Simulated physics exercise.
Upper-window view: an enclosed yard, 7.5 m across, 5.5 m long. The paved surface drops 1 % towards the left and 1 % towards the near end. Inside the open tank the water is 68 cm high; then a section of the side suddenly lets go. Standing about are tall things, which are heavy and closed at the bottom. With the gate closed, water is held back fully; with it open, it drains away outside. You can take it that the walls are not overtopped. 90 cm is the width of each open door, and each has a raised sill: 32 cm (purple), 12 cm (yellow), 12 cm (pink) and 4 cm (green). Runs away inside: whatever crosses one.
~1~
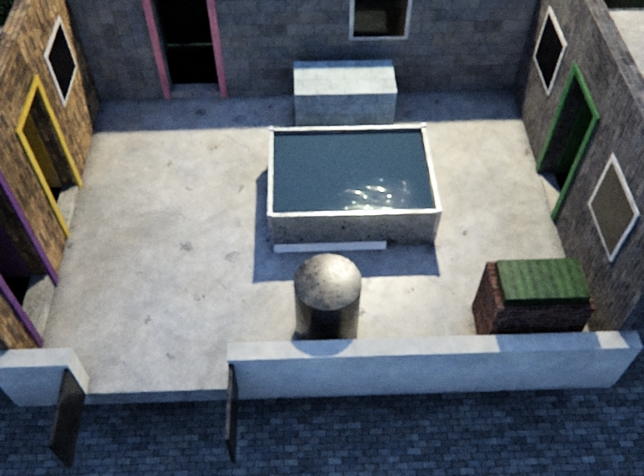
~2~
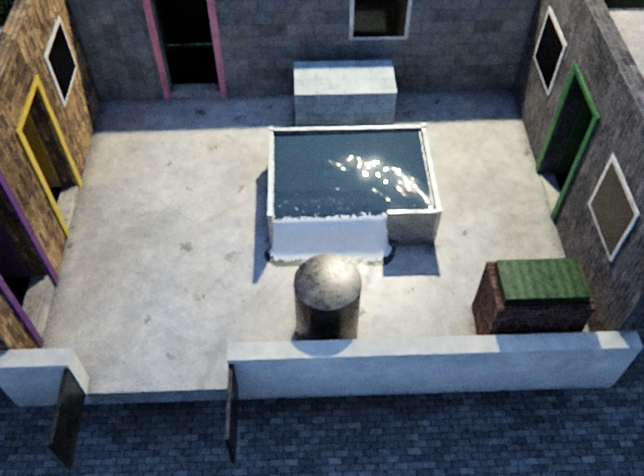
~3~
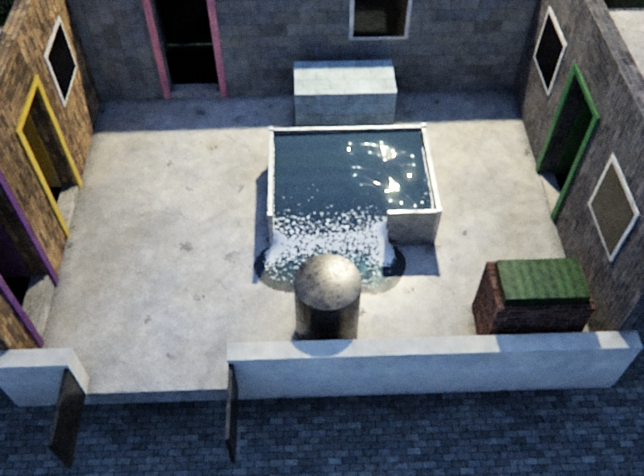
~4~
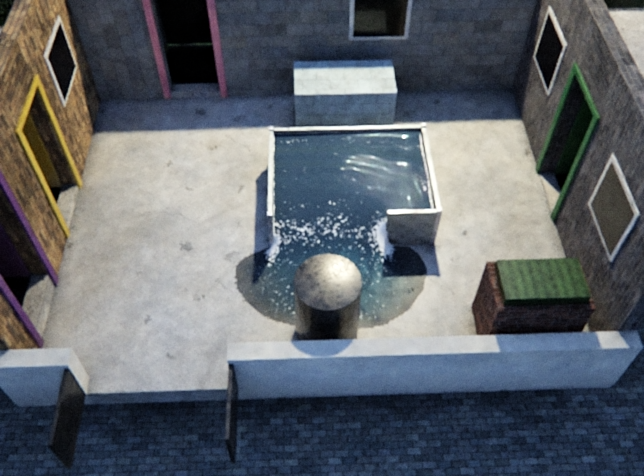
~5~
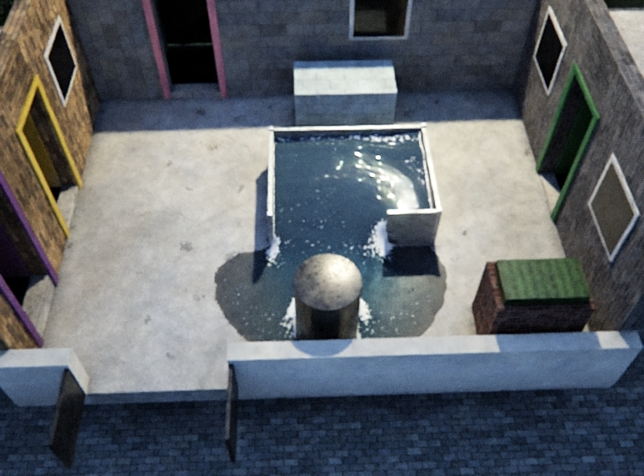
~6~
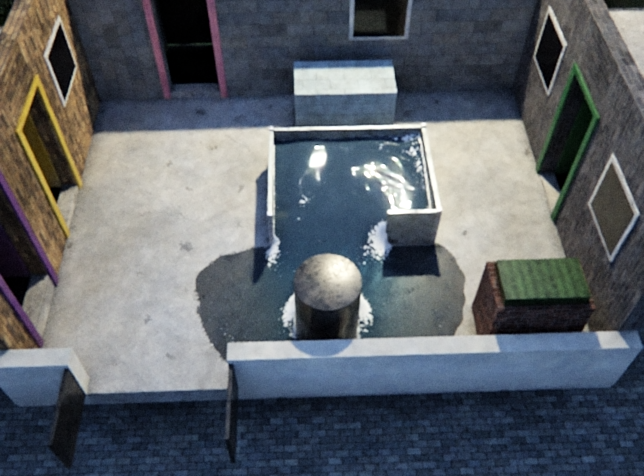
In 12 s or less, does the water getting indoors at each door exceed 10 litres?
Result: Watch the purple door: It will not outstrip the limit; watch the yellow door: It will not outstrip the limit; watch the pink door: It will not outstrip the limit; watch the green door: It will outstrip the limit.
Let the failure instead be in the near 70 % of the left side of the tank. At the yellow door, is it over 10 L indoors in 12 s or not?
Then: Yellow past it.
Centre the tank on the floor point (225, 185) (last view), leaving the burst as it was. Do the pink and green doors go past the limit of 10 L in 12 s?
So the pink door keeps within it and the green door keeps within it.
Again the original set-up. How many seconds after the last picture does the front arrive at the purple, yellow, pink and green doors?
The front reaches purple at 1.6 s, yellow at 2.6 s, pink at 5.0 s, green at 2.2 s.
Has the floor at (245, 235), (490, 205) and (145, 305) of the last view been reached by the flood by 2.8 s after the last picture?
The first point is not yet hit, the second is awash and the third is awash.
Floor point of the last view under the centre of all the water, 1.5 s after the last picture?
Around (334, 268) in the last picture.
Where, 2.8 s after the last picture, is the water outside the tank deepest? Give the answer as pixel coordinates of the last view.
Roughly pixel (37, 366).
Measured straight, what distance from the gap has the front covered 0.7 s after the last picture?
About 3.4 m.
Then, 0.7 s after the last picture water covers 20 % of the floor and is deepest (50 cm) near (331, 298); purple door not reached, yellow door not reached, pink door not reached, green door not reached.
Then, 1.5 s after the last picture water covers 35 % of the floor and is deepest (40 cm) near (590, 358); purple door not reached, yellow door not reached, pink door not reached, green door not reached.
Then, 2.8 s after the last picture water covers 50 % of the floor and is deepest (28 cm) near (37, 366); purple door 16 cm at the sill, 0 L in, yellow door 3 cm at the sill, 0 L in, pink door not reached, green door 6 cm at the sill, 0 L in.
Then, 6.3 s after the last picture water covers 90 % of the floor and is deepest (14 cm) near (34, 378); purple door 12 cm at the sill, 0 L in, yellow door 5 cm at the sill, 0 L in, pink door 5 cm at the sill, 0 L in, green door 6 cm at the sill, 19 L in.
Then, 11.3 s after the last picture water covers 100 % of the floor and is deepest (8 cm) near (34, 378); purple door 6 cm at the sill, 0 L in, yellow door 4 cm at the sill, 0 L in, pink door 7 cm at the sill, 0 L in, green door 5 cm at the sill, 24 L in.
